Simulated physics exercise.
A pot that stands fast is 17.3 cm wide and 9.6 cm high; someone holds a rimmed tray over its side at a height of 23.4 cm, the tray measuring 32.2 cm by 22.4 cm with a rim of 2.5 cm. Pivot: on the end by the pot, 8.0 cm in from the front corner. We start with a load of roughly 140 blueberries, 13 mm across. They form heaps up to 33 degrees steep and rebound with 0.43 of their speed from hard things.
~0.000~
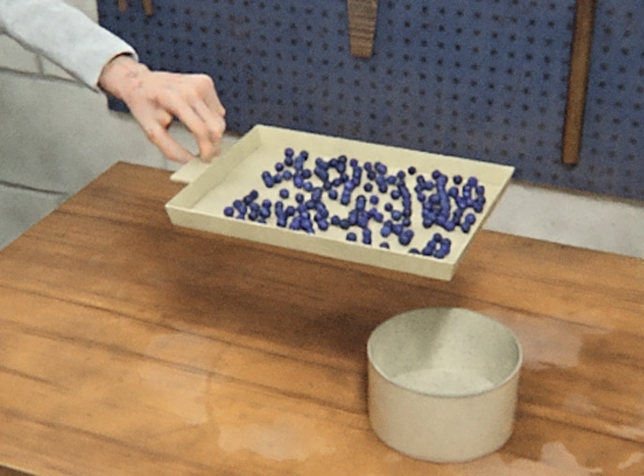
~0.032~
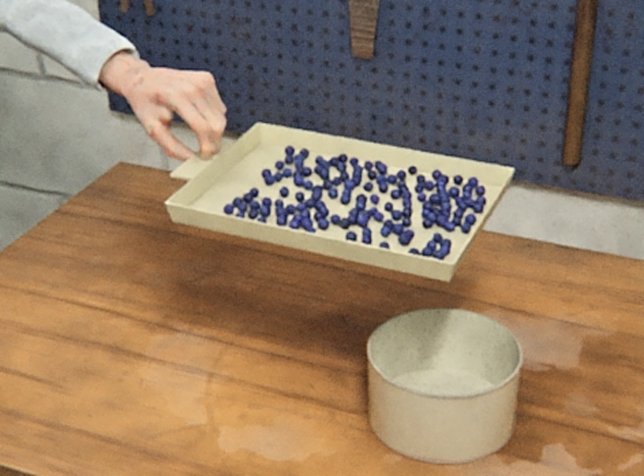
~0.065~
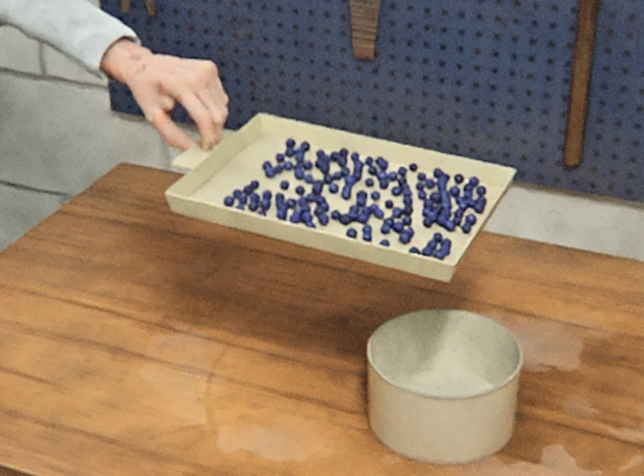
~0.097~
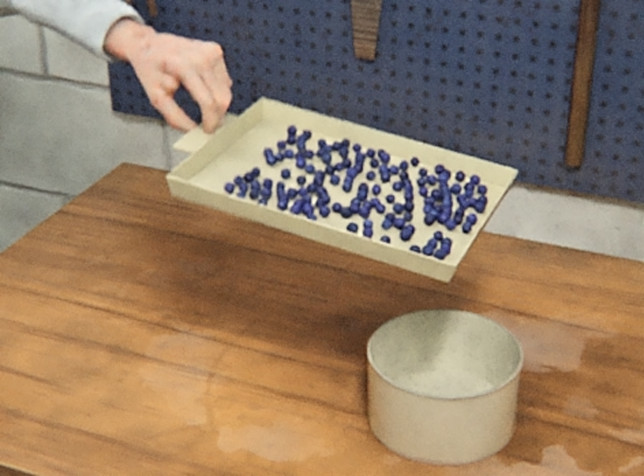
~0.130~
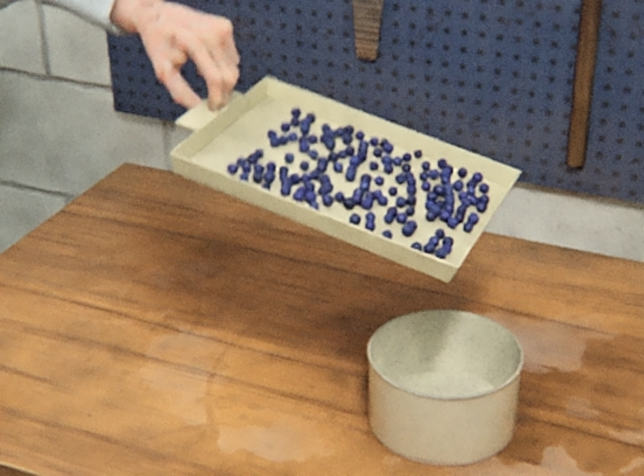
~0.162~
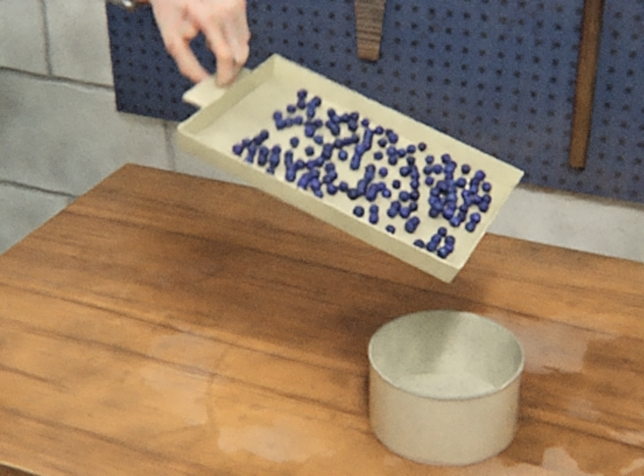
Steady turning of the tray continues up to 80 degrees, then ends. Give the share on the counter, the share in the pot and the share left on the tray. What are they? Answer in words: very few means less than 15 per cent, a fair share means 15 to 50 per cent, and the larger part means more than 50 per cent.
Counter: The larger part. Pot: Very few. Tray: A fair share.
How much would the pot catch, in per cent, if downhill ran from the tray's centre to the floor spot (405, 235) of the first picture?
The share would be about 10 percent.
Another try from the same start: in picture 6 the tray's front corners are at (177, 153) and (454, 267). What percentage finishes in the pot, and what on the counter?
The pot gets 5 and the counter 50.
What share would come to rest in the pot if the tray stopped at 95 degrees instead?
5 %.
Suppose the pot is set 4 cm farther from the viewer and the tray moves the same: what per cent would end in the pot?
Close to 0 per cent, then.
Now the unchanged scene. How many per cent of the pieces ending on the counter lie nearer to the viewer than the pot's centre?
Roughly 40 per cent.
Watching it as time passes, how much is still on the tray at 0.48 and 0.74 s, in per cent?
Close to 100 at the first time and 40 at the second.
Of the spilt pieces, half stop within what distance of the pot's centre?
Close to 24 cm, give or take.
After 0.35 s, tilt 49 degrees; the tray holds 100 %, the pot 0 %.
After 0.48 s, tilt 71 degrees; the tray holds 100 %, the pot 0 %.
Then, at 0.74 s, tilt 80 degrees; the tray holds 40 %, the pot 0 %.
In the end, at 1.7 s, counter 65 %, pot 0 %, tray 35 %.
